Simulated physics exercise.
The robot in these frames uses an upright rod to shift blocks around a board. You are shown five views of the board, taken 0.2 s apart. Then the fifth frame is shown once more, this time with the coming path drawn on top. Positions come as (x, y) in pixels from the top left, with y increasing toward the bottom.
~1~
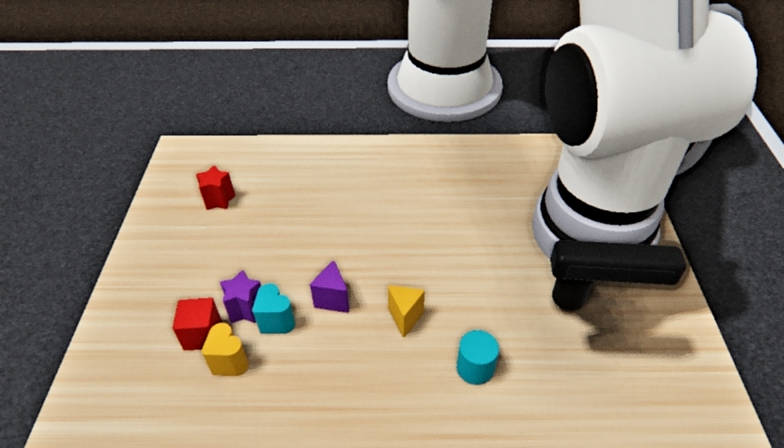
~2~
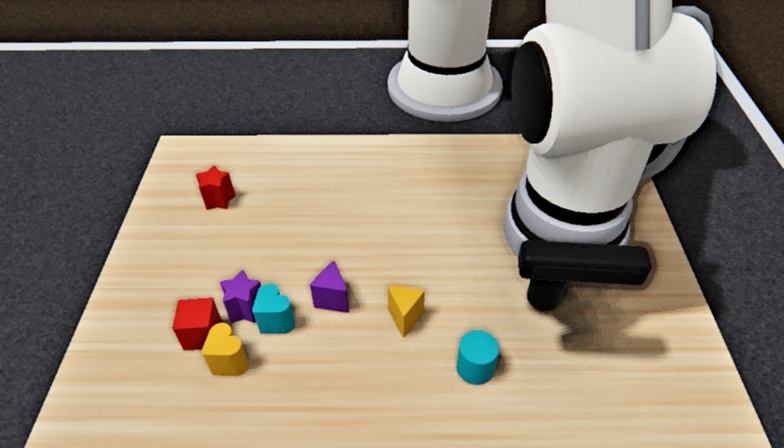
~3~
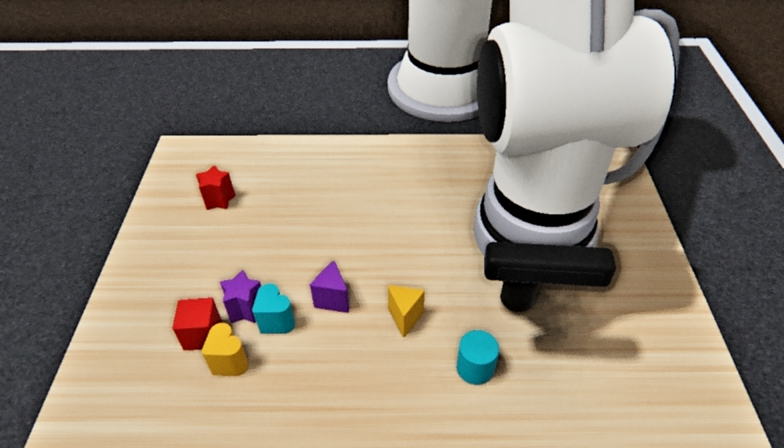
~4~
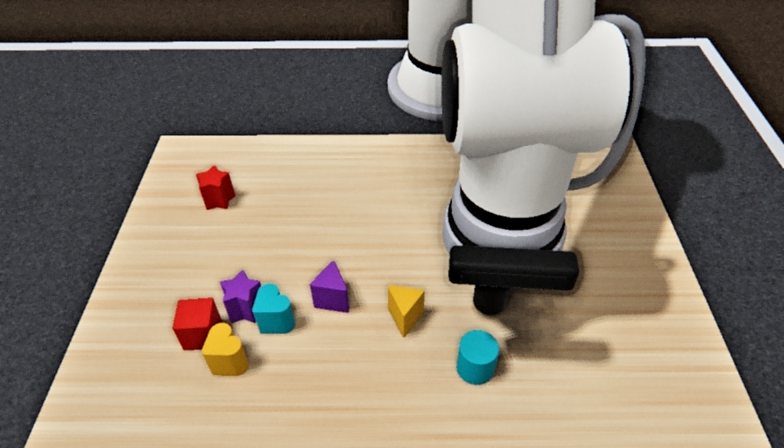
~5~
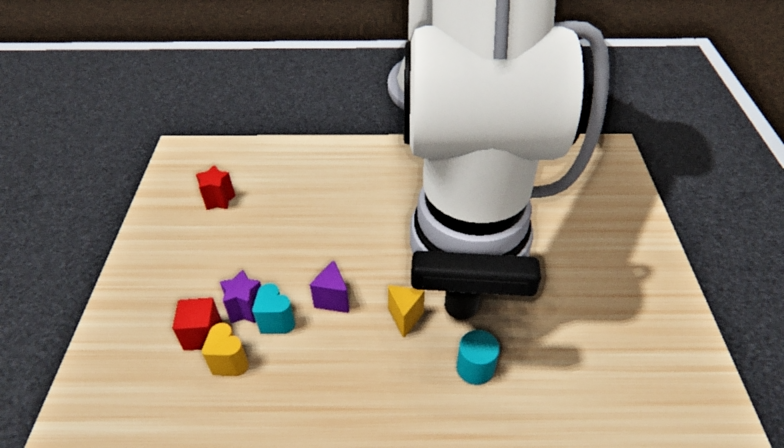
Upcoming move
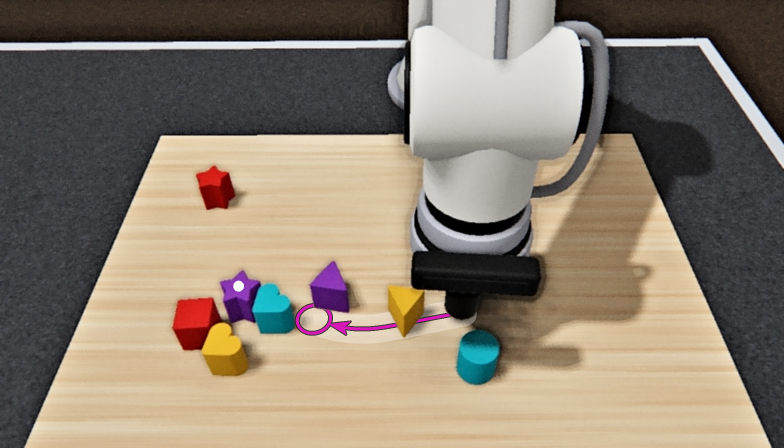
In the video, a white robot arm with a black rod-like tool moves steadily left over a wooden board, ending just above the turquoise cylinder and beside the yellow three-sided block, while all the scattered colored blocks stay still.
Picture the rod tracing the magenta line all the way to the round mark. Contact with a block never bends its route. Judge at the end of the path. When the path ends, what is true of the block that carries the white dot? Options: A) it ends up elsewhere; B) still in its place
B - still in its place.
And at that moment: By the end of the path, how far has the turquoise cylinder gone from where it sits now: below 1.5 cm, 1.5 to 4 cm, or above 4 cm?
Answer: Less than 1.5 cm.
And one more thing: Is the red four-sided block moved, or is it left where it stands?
It will be resting on its spot.
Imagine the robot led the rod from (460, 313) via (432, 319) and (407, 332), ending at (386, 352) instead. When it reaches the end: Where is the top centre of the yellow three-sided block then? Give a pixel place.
It is going to be at (378, 298).
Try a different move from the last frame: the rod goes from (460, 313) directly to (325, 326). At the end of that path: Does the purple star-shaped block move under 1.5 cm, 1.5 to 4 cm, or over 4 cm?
My prediction: Under 1.5 cm.
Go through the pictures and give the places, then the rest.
Lower end of the rod (568, 298), tops of blocks, red four-sided block (193, 312), purple star-shaped block (239, 286), turquoise heart (270, 299), yellow three-sided block (405, 296), turquoise cylinder (479, 346), in the first frame.
Rod (543, 298), blocks as before, in the second frame.
Rod (517, 299), blocks as before, in the third frame.
Rod (489, 302), blocks as before, in the fourth frame.
Rod (461, 306), red four-sided block (193, 312), purple star-shaped block (239, 286), turquoise heart (270, 299), yellow three-sided block (405, 296), turquoise cylinder (479, 346), in the fifth frame.
The drawn path runs from (460, 313) via (412, 322) and (362, 329), ending at (314, 319); the dot is on the purple star-shaped block.
On the path given first. One third of the way, rod (411, 316); yellow three-sided block (382, 297), turned 25° anticlockwise.
Two thirds of the way, rod (360, 322); yellow three-sided block (330, 300).
At the end, rod (313, 312); red four-sided block not moved; purple star-shaped block not moved; turquoise heart (258, 302); yellow three-sided block (282, 290), turned 15° anticlockwise; turquoise cylinder not moved.
